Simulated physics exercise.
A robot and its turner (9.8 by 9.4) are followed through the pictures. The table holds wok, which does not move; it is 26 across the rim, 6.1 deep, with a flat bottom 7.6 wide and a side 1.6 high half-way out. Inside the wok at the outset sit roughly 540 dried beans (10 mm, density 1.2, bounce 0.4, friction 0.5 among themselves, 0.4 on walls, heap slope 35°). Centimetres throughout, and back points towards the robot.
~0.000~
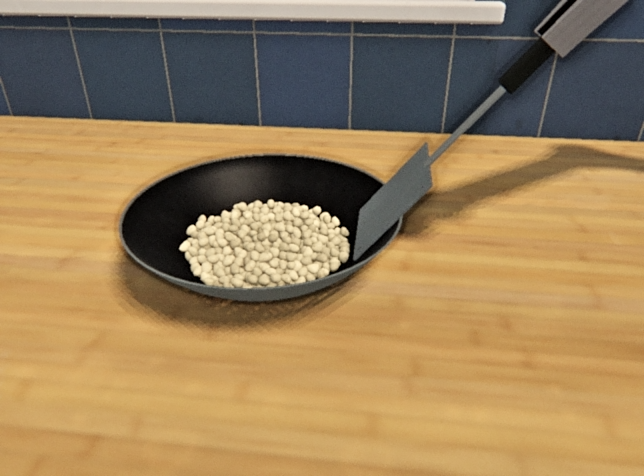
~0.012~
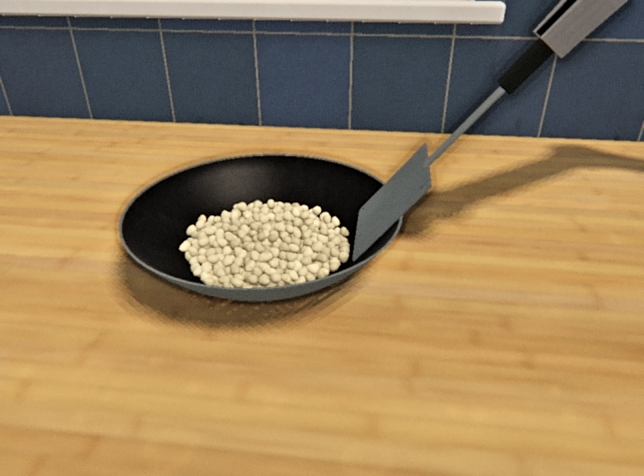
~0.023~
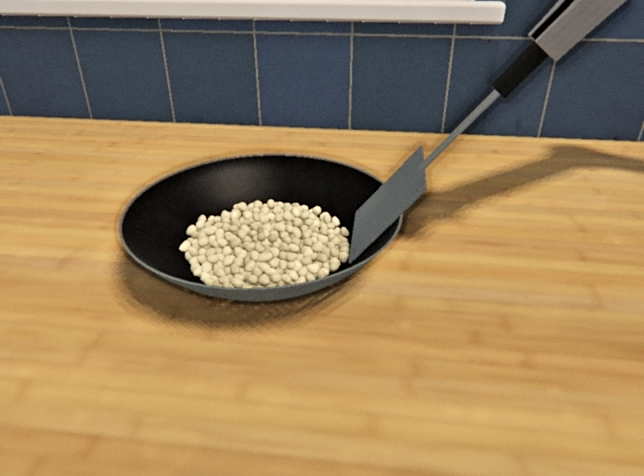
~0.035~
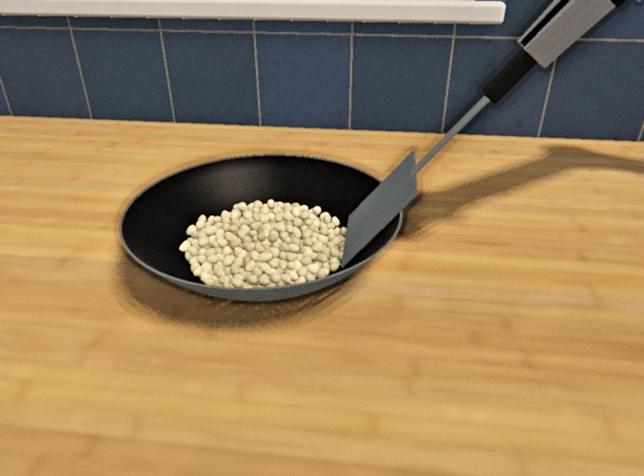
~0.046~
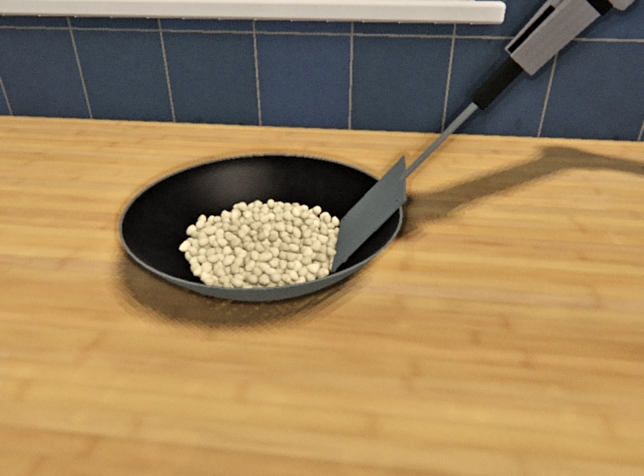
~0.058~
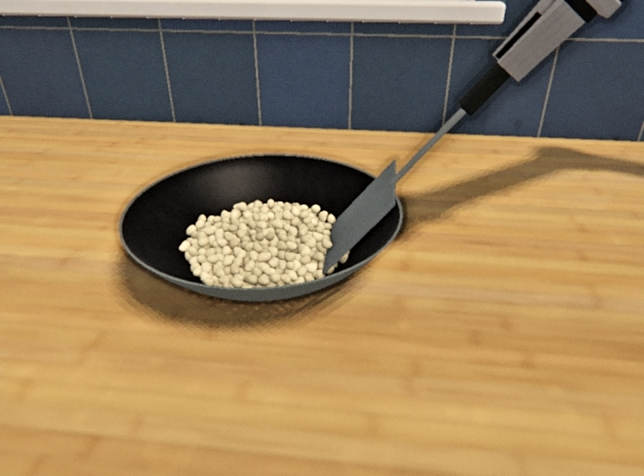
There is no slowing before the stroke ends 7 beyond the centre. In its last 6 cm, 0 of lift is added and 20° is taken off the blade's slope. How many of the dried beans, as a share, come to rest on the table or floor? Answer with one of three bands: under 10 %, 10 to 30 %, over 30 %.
10 to 30 %.
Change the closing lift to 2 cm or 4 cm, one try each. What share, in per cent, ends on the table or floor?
Roughly 20 % and then 20 %.
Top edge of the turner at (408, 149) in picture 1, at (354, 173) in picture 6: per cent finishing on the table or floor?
Some 40 percent ends up on the table or floor.
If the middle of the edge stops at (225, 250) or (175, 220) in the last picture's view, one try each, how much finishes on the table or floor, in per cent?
Respectively some 5 and 40 percent end on the table or floor.
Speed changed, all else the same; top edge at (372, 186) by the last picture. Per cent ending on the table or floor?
Estimate: Close to 35 %.
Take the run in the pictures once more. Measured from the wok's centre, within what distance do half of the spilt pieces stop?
Estimate: Near 20 cm.
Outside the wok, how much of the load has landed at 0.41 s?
Around 20 percent.
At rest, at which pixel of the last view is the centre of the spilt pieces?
Around (102, 236).
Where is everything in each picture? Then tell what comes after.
The first frame shows turner top edge at (429, 162), sloping 52°; upper third of the load around (265, 237), from x 185 to 345, top at y 205; 540 in the wok.
The second frame shows turner top edge at (428, 163), sloping 52°; upper third of the load around (265, 237), from x 185 to 345, top at y 205.
The third frame shows turner top edge at (424, 165), sloping 52°; upper third of the load around (265, 237), from x 185 to 345, top at y 205.
The fourth frame shows turner top edge at (415, 170), sloping 52°; upper third of the load around (265, 237), from x 185 to 345, top at y 205.
The fifth frame shows turner top edge at (405, 176), sloping 52°; upper third of the load around (264, 237), from x 185 to 345, top at y 205.
The sixth frame shows turner top edge at (395, 180), sloping 52°; upper third of the load around (264, 237), from x 185 to 345, top at y 205; 540 in the wok.
After 0.12 s, sloping 52°, highest piece 9 above the table; 540 in the wok.
After 0.18 s, sloping 45°, highest piece 11 above the table; 539 in the wok, 1 on the blade or in flight.
After 0.41 s, sloping 32°, highest piece 7 above the table; 425 in the wok, 109 on the table or floor, 6 on the blade or in flight.
After 1.46 s, sloping 32°, highest piece 7 above the table; 422 in the wok, 118 on the table or floor.
At rest, 422 in the wok, 118 on the table or floor. That is 22 % on the table or floor.
